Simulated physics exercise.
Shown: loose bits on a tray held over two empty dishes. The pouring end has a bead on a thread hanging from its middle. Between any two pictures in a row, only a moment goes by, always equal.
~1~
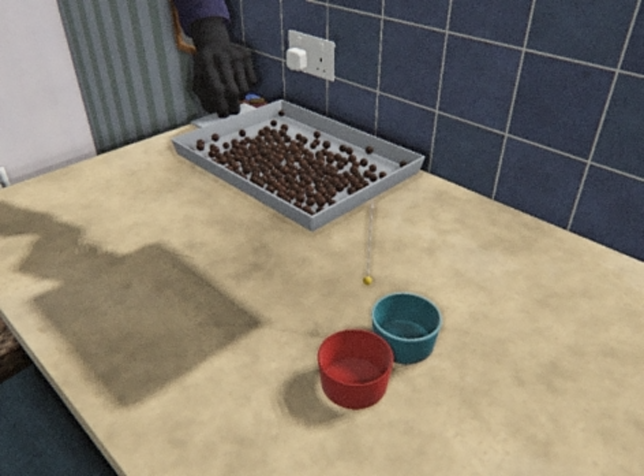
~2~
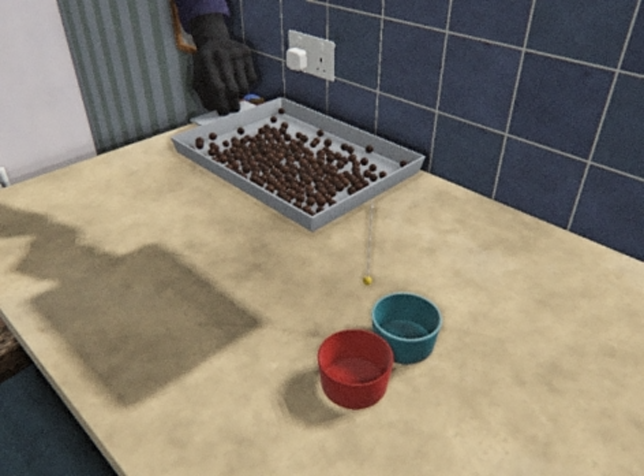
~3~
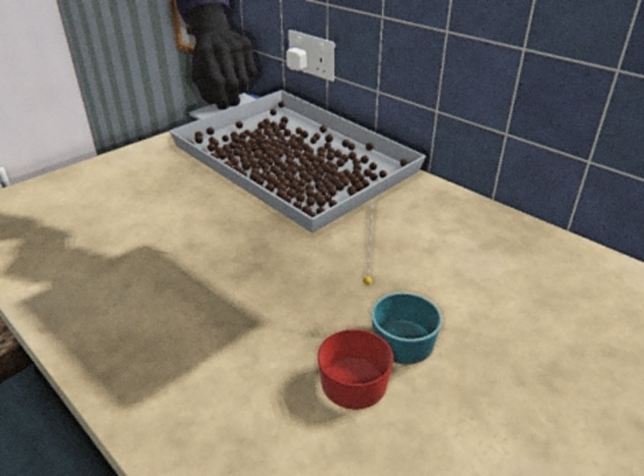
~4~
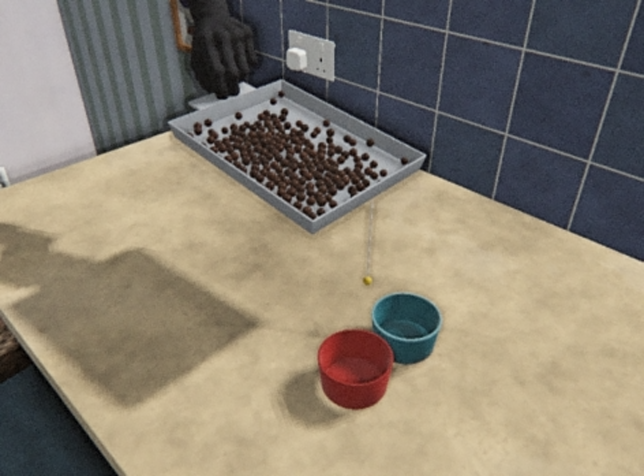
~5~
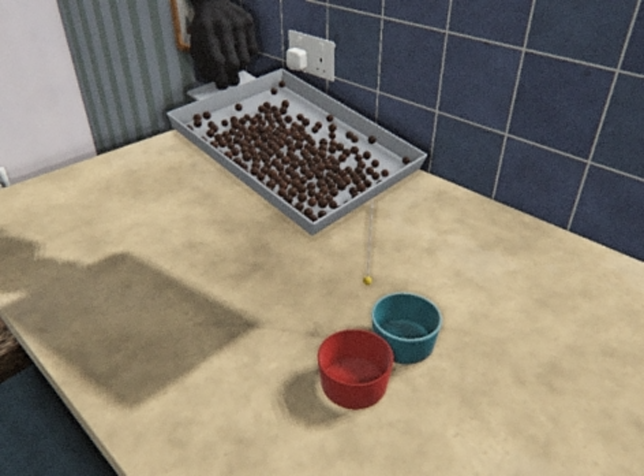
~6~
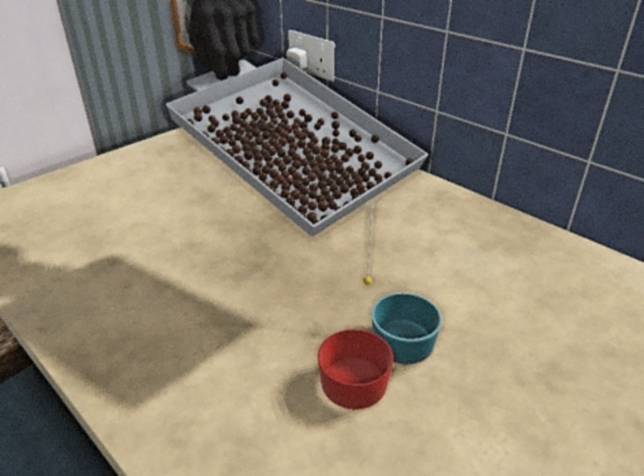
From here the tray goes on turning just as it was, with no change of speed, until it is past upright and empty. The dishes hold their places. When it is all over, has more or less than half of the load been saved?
The load mostly goes into the dishes.
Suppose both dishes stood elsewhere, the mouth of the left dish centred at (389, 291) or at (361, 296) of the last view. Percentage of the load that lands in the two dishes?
0, then 0 %.
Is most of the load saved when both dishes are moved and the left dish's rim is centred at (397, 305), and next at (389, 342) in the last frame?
The first time it's lower than half, the second time lower than half.
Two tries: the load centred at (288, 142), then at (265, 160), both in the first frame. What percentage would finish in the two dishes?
About 60 % and 60 %.
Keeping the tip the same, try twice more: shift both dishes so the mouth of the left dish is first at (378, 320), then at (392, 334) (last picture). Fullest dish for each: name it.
First try: The left-side dish; second try: The left-side dish.
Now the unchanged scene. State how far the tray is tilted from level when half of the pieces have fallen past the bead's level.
Around 90° at that moment.
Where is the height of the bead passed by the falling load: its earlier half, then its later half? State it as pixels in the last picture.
Roughly (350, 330) first, then roughly (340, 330).
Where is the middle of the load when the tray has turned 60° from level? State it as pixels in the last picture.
Around (331, 175).
Shortly afterwards, tray tipped steeply; all but a few on the tray; only a few in the left dish; only a few outside both; only a few in the air.
Next, tray tipped right over; a little on the tray; near half in the left dish; a little in the right dish; near a quarter outside both; a little in the air.
Some moments later, tray tipped past a quarter turn; near half in the left dish; a little in the right dish; near a third outside both.
In the end, tray tipped past a quarter turn; near half in the left dish; a little in the right dish; near a third outside both.
